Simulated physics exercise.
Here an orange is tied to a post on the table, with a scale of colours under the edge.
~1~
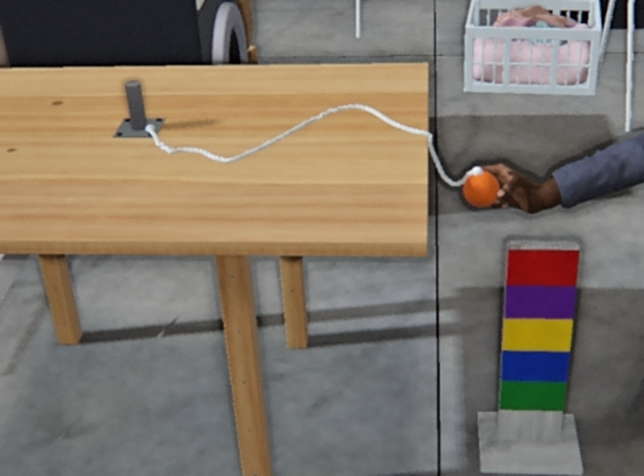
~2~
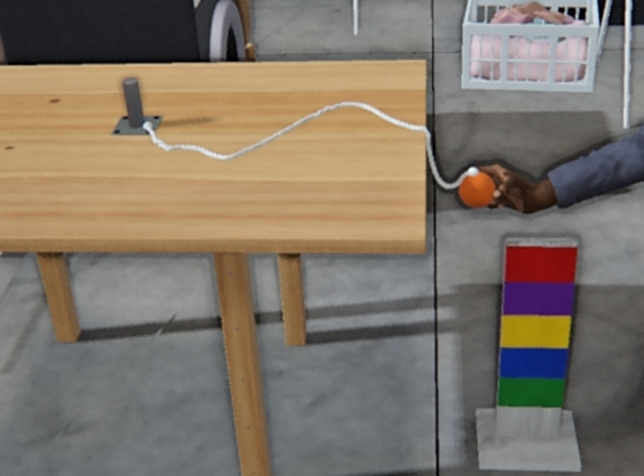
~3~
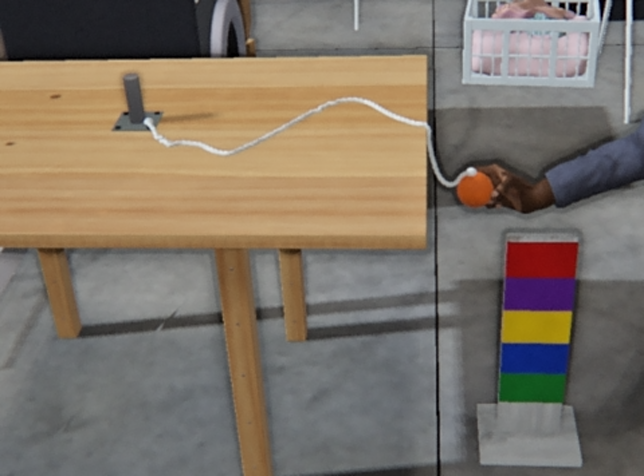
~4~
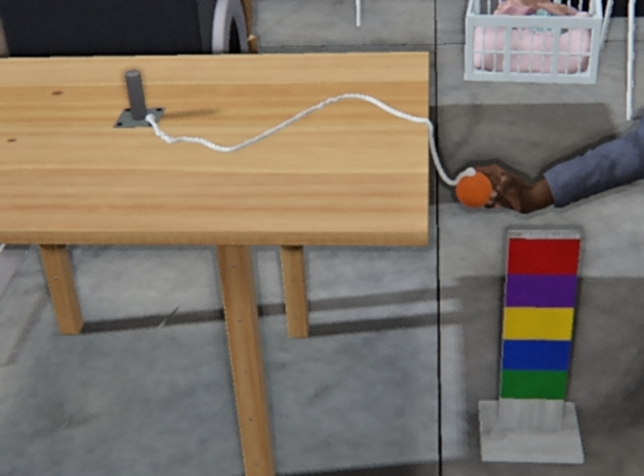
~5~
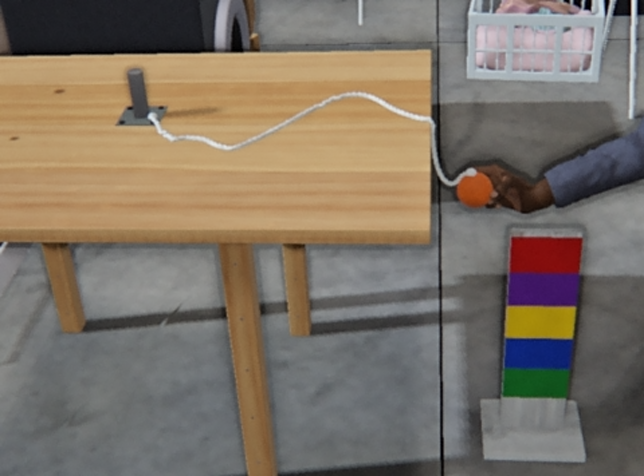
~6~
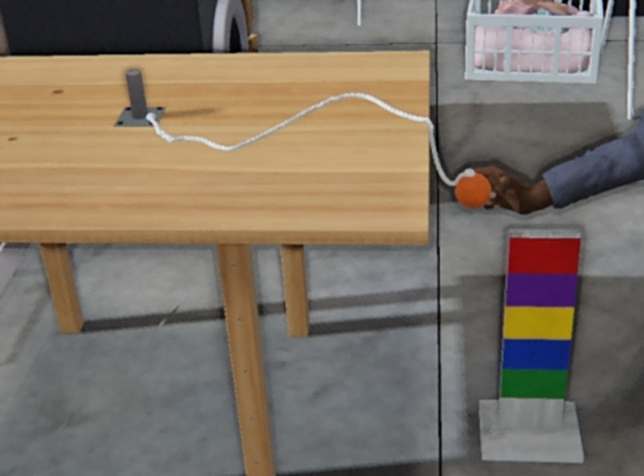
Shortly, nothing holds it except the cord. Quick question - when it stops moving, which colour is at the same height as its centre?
I would say blue.
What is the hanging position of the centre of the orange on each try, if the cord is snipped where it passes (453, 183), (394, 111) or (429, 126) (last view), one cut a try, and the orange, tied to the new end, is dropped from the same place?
Near (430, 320), (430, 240) and (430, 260).
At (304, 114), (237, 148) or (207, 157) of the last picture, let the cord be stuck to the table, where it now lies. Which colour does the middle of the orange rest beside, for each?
It would be purple; yellow; yellow.
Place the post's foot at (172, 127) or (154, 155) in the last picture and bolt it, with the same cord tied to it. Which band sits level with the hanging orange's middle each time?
In turn, green and then green.
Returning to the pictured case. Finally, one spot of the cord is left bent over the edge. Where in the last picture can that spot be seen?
It sits at about (328, 102).
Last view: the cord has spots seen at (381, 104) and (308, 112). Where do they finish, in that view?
The first lands at (428, 196), while the second lands at (399, 129).
Soon after, orange near (467, 331); level with yellow.
After that, orange near (400, 328); level with blue.
And then, orange near (444, 344); level with blue.
In the end, orange near (425, 343); level with blue. Its middle rests at the blue band.
